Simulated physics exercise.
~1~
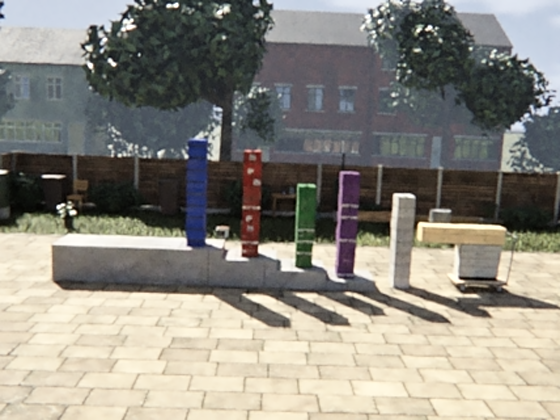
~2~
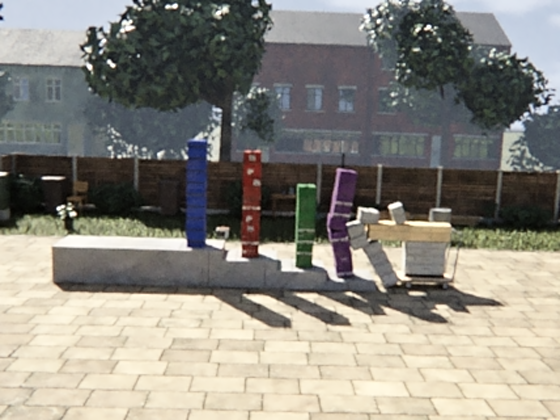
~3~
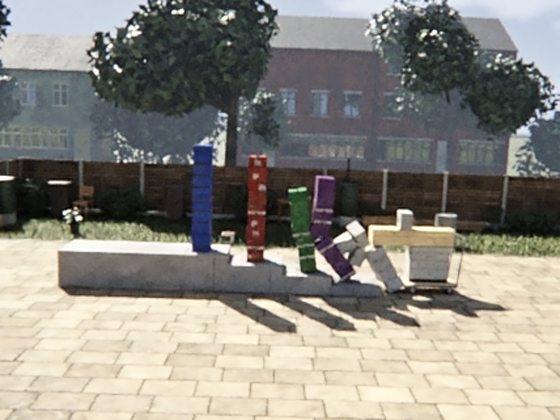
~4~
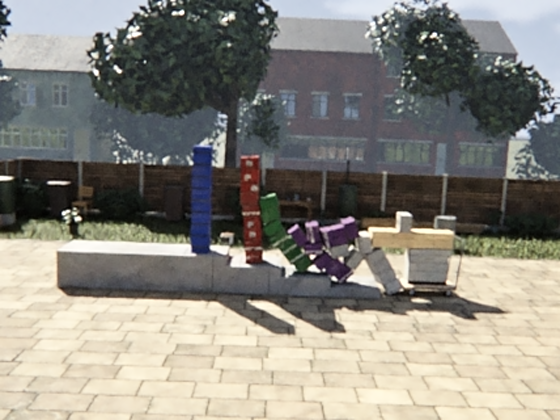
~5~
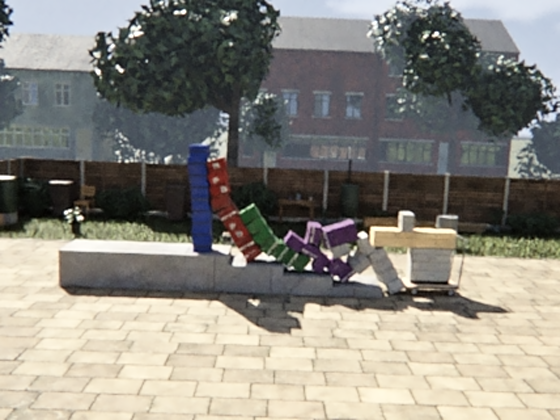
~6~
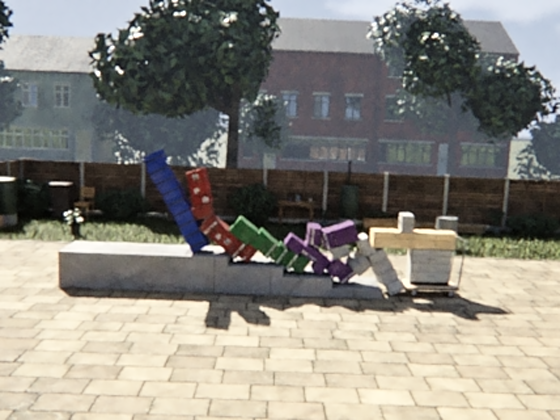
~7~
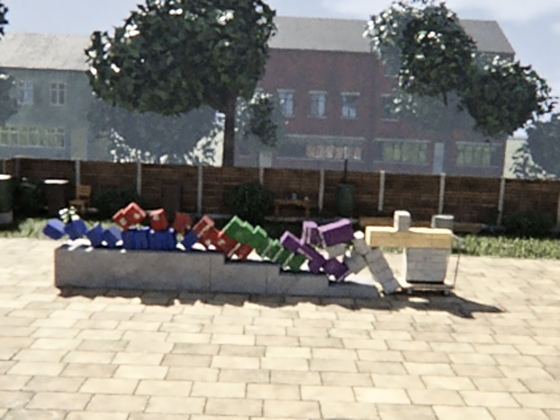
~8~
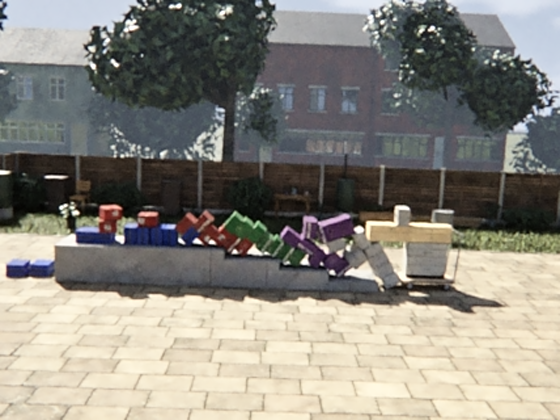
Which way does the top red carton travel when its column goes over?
The top red carton moves to the left, dropping as its column topples.
